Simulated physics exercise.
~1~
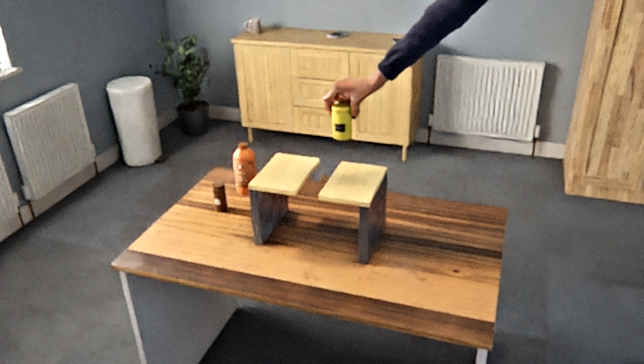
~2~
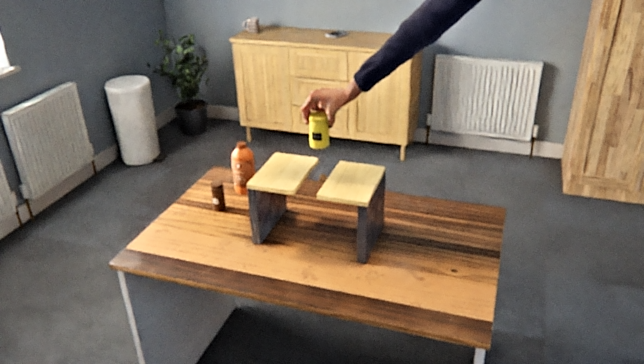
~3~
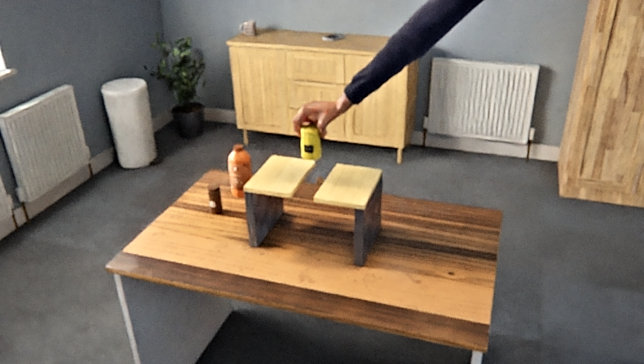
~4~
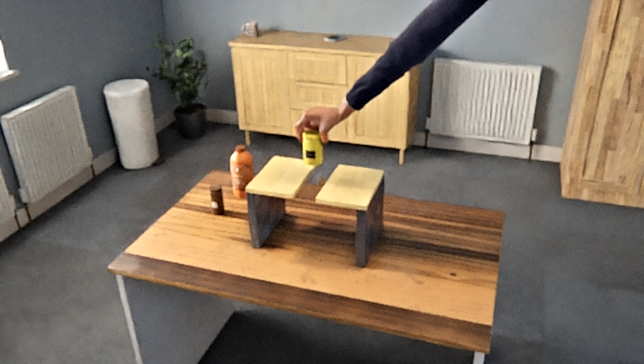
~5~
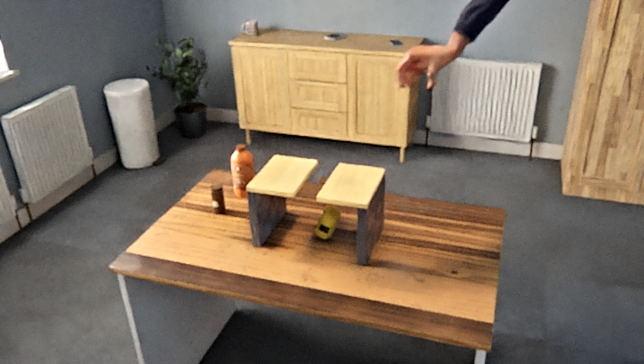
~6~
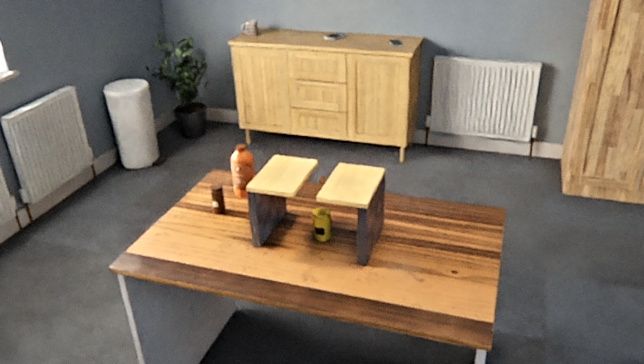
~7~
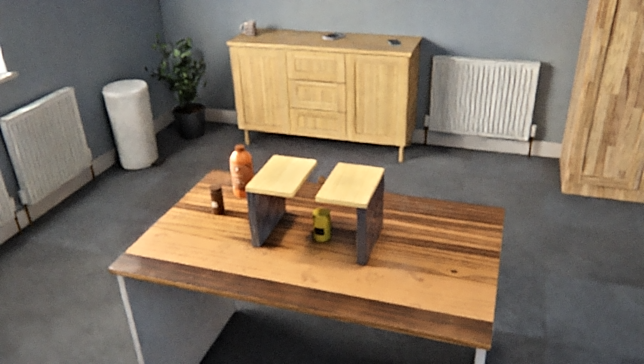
A hand lowers a yellow jar between two supports and releases it upright onto the table.
